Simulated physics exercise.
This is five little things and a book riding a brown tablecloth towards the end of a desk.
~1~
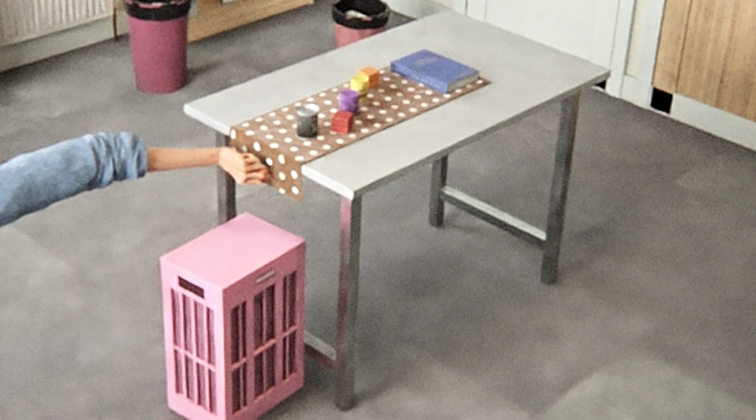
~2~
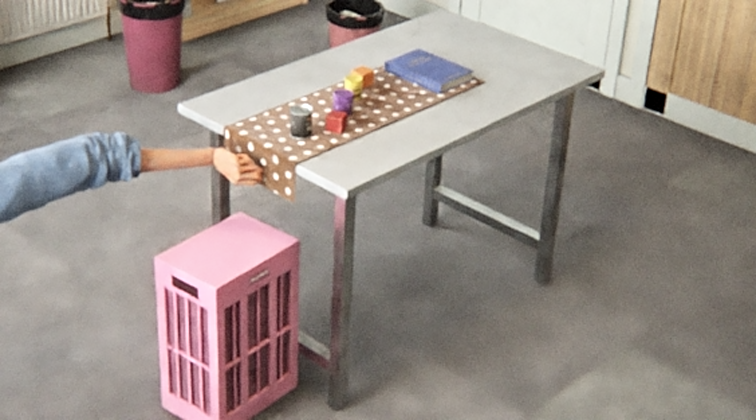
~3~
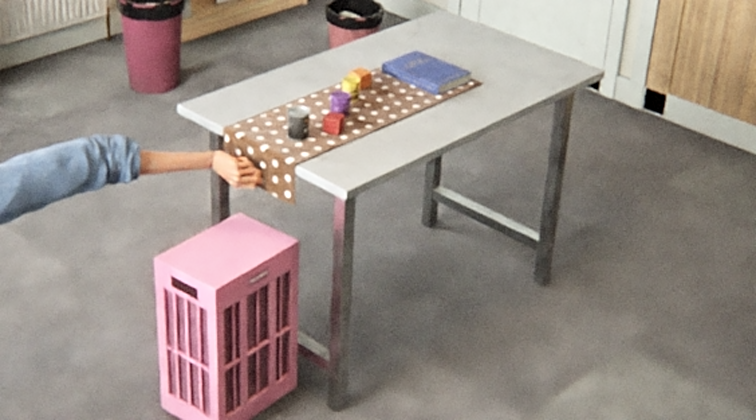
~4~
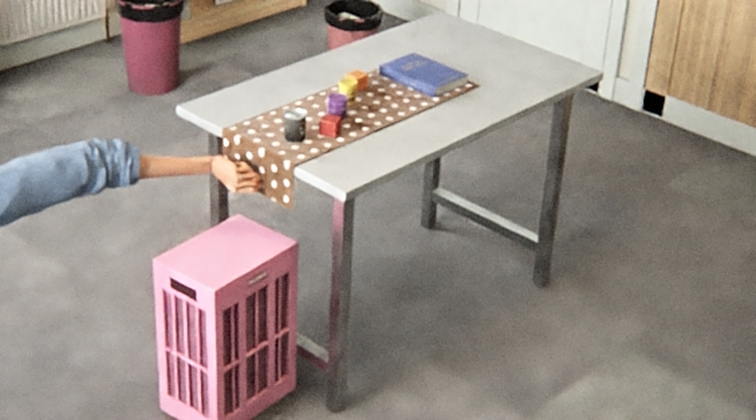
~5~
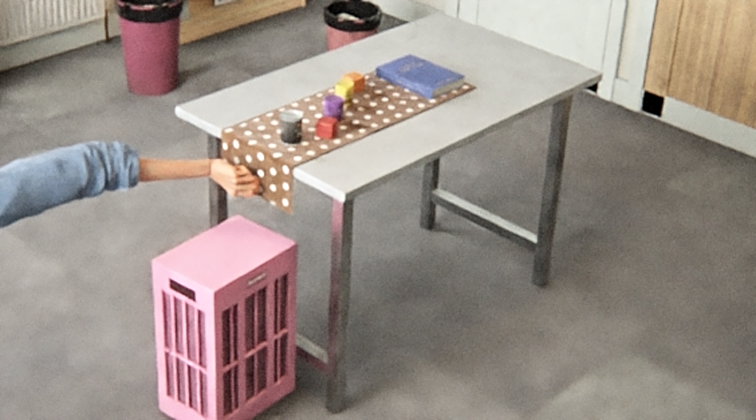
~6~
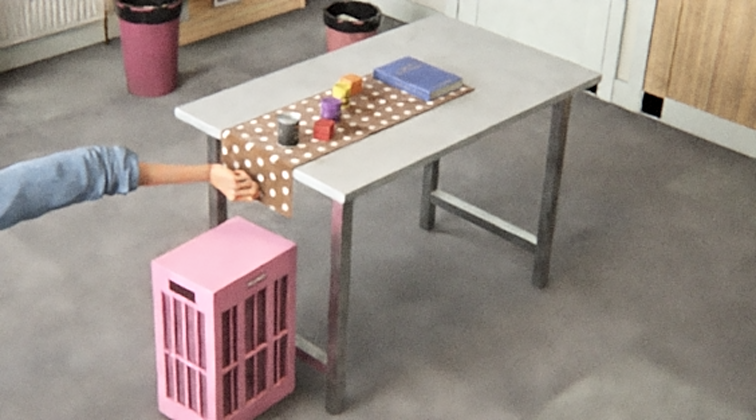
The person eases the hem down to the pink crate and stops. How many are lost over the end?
The desk loses one.
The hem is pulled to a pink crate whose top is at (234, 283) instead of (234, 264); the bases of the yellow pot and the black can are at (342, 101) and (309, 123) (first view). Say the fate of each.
The yellow pot stays on, the black can drops off.
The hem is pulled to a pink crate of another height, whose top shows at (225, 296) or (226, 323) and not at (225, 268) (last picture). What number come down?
Over the edge go 2 and 3.
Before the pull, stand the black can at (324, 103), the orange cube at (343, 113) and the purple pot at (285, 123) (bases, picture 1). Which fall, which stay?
The black can holds on; the orange cube remains up; the purple pot comes down.
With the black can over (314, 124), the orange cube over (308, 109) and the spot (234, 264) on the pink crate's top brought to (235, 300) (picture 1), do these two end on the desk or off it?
The black can is carried off, the orange cube goes over.
A little later, hem near (255, 229); all still up.
Next, hem on the crate; black can gone.
When it is over, hem on the crate; black can gone. The count of fallen things is one.
